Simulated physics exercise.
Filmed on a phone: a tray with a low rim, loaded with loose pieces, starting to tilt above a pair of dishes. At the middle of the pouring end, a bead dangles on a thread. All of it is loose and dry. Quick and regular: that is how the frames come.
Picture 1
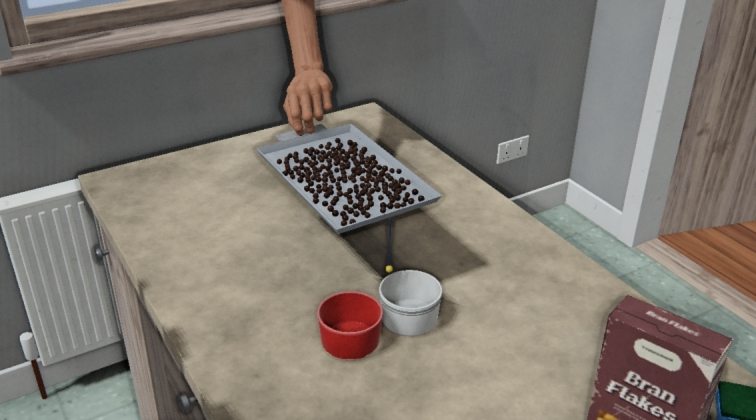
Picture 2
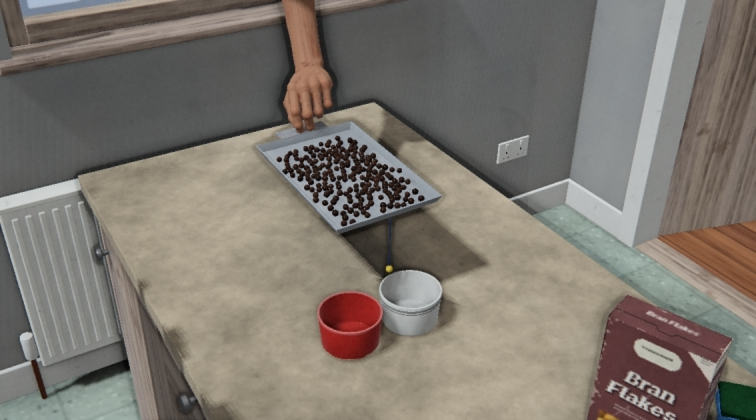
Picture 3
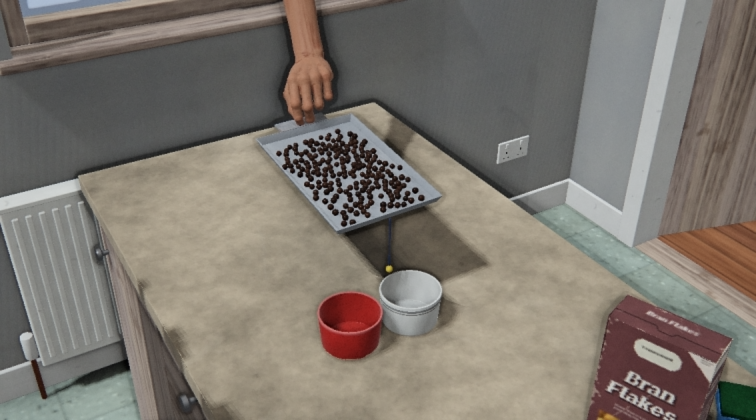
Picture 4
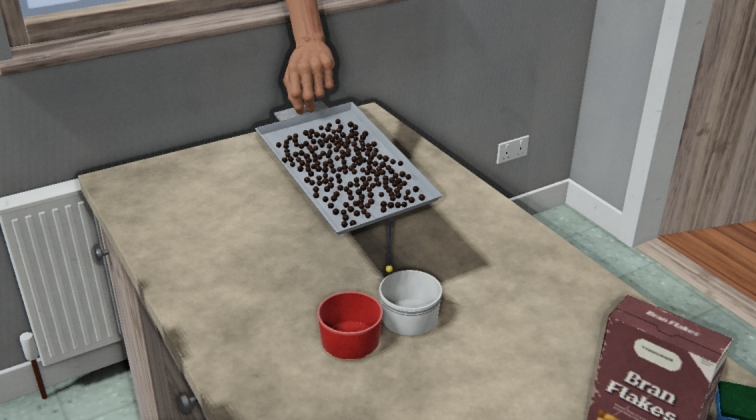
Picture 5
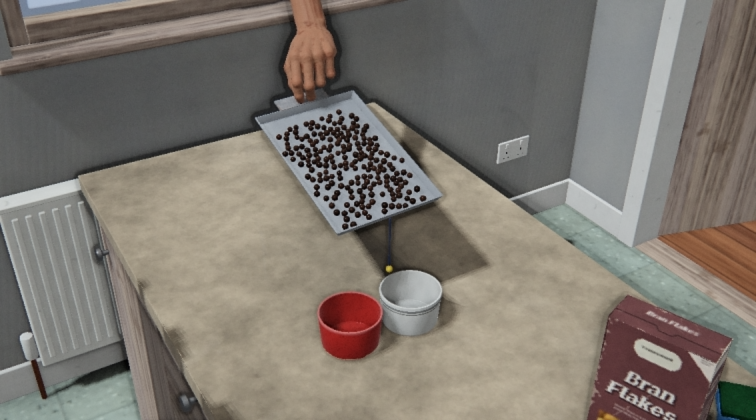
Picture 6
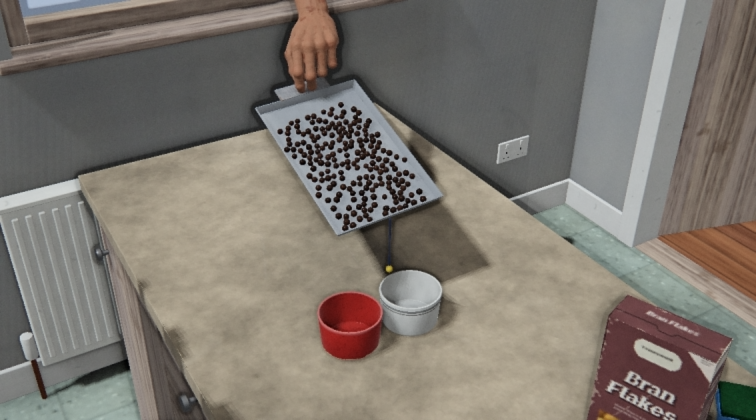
In this clip, a hand grips the far end of a gray tray of small dark balls above a red dish and a white dish, gradually raising that end so the tray slopes more steeply while the balls shift slightly.
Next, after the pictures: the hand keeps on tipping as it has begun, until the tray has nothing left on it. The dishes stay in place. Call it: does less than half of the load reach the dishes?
No.
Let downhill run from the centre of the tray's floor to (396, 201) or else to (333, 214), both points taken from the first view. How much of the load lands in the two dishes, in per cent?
For the first aim it is 40 in a hundred, for the second 70 in a hundred.
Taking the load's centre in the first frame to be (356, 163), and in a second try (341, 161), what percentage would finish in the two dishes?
Respectively 60 and 50 in a hundred.
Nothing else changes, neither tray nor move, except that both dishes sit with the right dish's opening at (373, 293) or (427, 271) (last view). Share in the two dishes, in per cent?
Trial 1: 50 percent; trial 2: 40 percent.
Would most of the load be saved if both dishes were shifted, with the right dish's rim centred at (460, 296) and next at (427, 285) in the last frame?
The dishes end up with the lesser share in the first try and the greater share in the second.
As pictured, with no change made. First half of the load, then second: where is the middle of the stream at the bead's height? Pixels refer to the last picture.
Early-half point (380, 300); late-half point (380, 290).
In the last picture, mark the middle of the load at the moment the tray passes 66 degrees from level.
Look around (381, 289) in the last picture.
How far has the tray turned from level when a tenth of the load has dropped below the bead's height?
Near 55 degrees.
Soon, tray tipped steeply; about a quarter on the tray; about a quarter in the left dish; about a quarter in the right dish; a small part outside both; about a quarter in the air.
A while on, tray tipped past a quarter turn; about half in the left dish; about a third in the right dish; about a quarter outside both; a stray few in the air.
Towards the end, tray tipped past a quarter turn; about half in the left dish; about a third in the right dish; about a quarter outside both.
Finally, tray tipped past a quarter turn; about half in the left dish; about a third in the right dish; about a quarter outside both.
